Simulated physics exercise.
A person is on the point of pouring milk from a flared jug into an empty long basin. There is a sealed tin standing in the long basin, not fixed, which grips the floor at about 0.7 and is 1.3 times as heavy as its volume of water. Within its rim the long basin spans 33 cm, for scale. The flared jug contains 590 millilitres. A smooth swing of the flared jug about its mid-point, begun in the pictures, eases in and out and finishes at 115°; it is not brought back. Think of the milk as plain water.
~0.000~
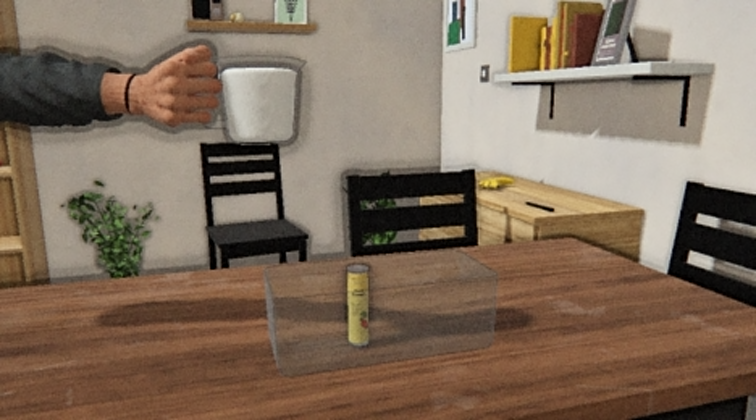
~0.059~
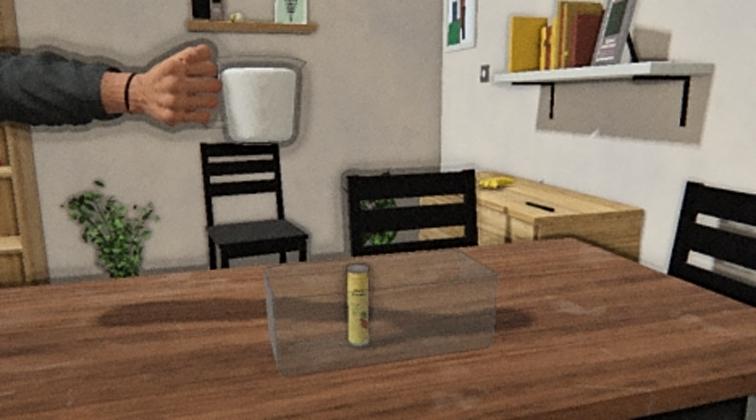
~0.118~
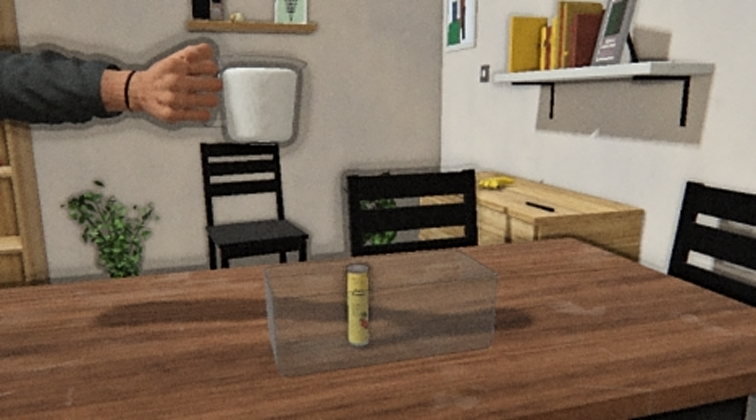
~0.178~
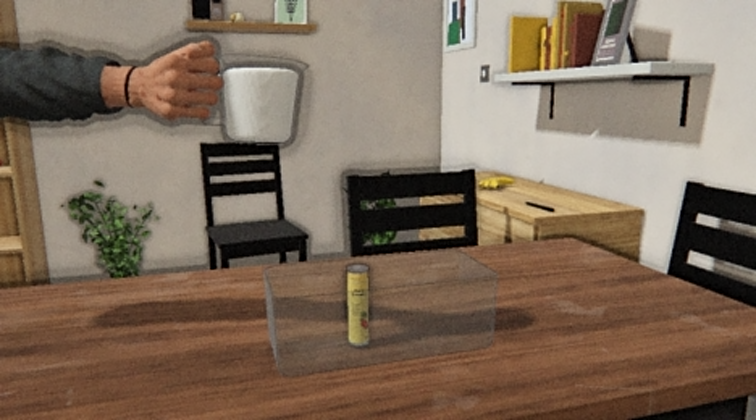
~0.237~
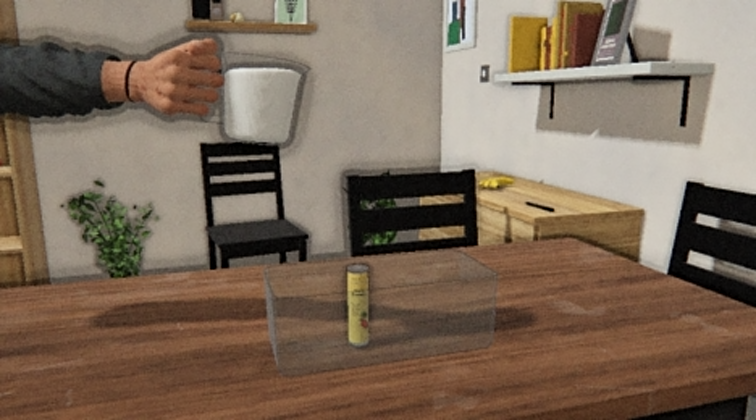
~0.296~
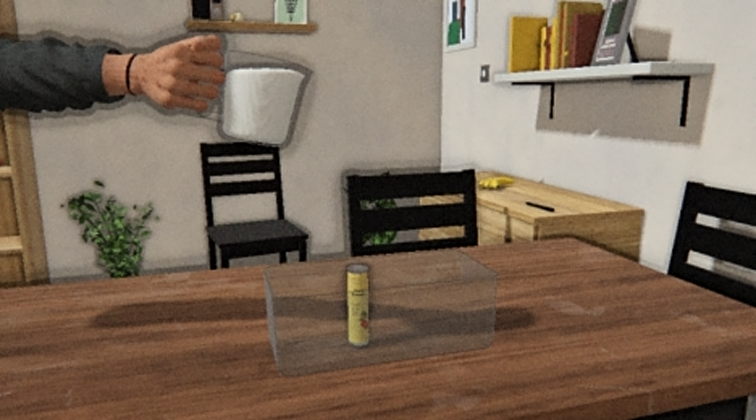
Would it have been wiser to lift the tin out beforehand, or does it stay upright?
It will stay erect.
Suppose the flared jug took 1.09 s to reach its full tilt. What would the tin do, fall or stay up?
In that case the tin stays vertical.
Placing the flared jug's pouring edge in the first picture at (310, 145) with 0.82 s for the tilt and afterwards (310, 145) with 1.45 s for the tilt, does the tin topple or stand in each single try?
The tin overturns the first time and overturns the second time.
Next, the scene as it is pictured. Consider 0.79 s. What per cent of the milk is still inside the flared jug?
Near 74 in a hundred.
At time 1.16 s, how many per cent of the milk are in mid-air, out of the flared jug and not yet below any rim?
About 30 per cent.
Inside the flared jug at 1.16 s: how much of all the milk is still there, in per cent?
14 %.
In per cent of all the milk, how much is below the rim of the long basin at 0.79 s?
Near 4 in a hundred.
Then, 0.79 s in, the tilt is 66° and 73 per cent is still to pour; the tin stands where it began.
Then, 1.16 s in, the tilt is 104° and 14 per cent is still to pour; the tin stands where it began.
Then, 1.54 s in, the tilt is 115° and 0 per cent is still to pour; the tin stands where it began.
Then, 1.95 s in, the tilt is 115° and 0 per cent is still to pour; the tin stands where it began.
Finally, the tin stands where it began.
